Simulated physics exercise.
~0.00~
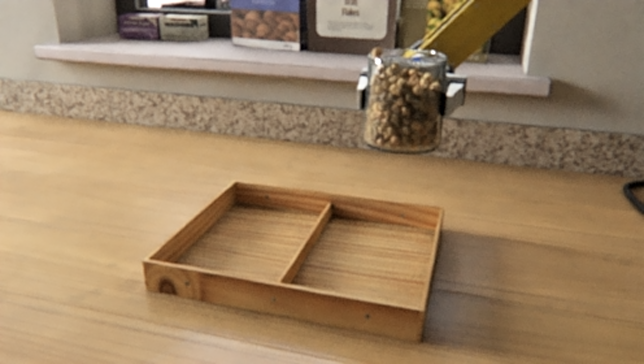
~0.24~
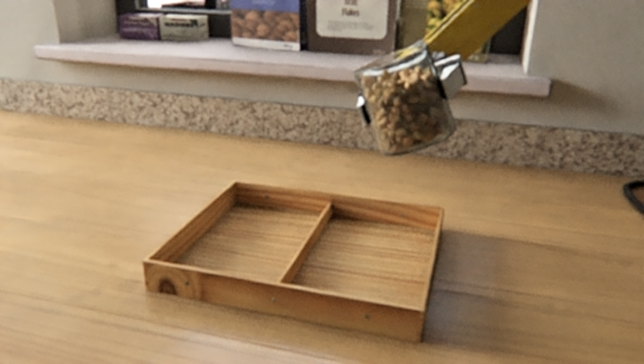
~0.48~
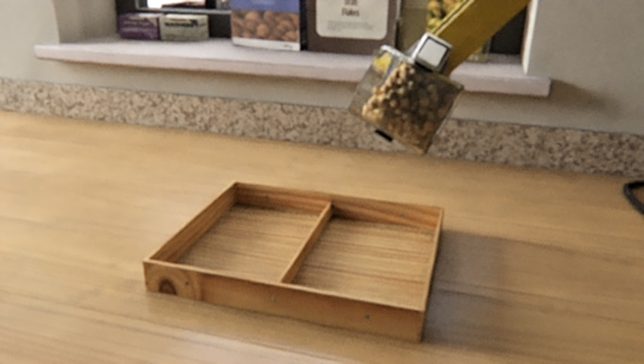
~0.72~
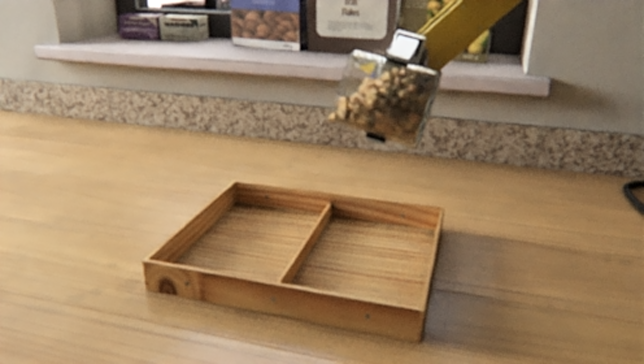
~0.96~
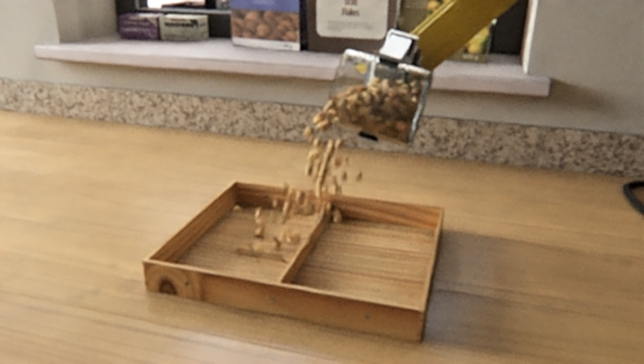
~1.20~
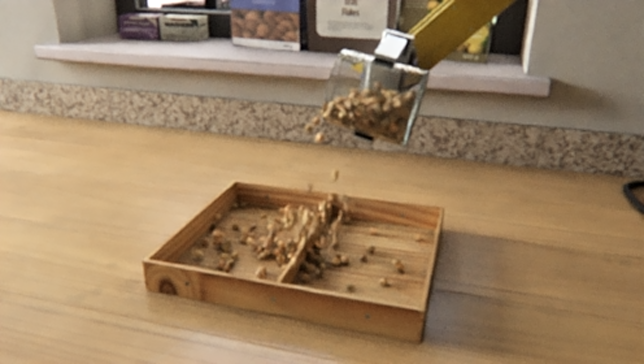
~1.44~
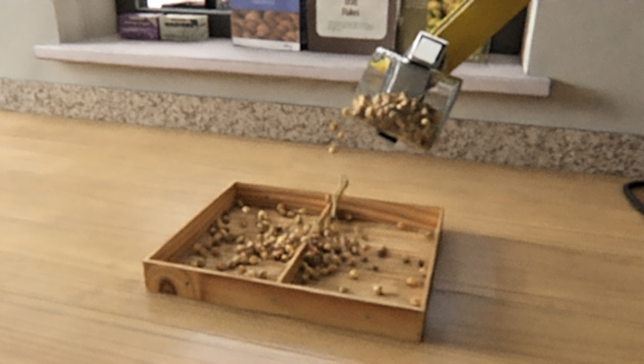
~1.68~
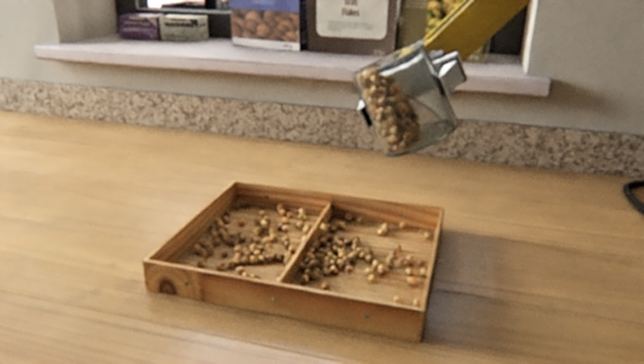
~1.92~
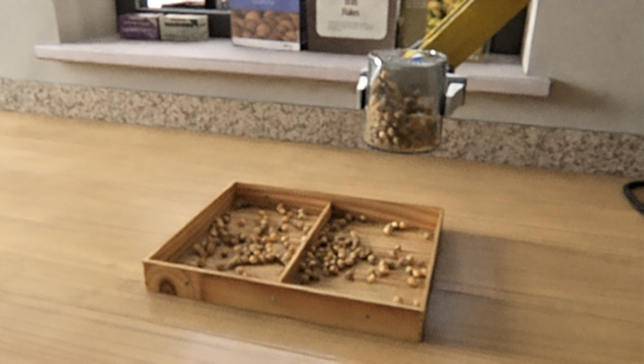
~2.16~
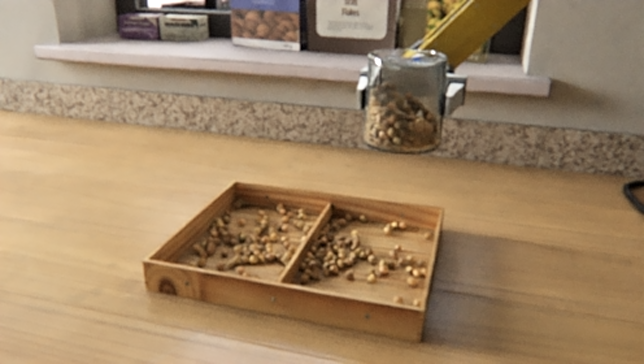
At the start, a yellow robot arm holds a clear tumbler of dried chickpeas upright above a shallow wooden tray split in two by a cross wall. The arm tips the tumbler to the left until it lies on its side and the chickpeas slide toward its mouth. They spill out in a stream, landing around the divider and scattering into both parts of the tray. The arm then turns the tumbler back, and the stream thins to a trickle and stops. Finally the tumbler hangs upright again, still partly full, with chickpeas lying scattered on both sides of the divider.
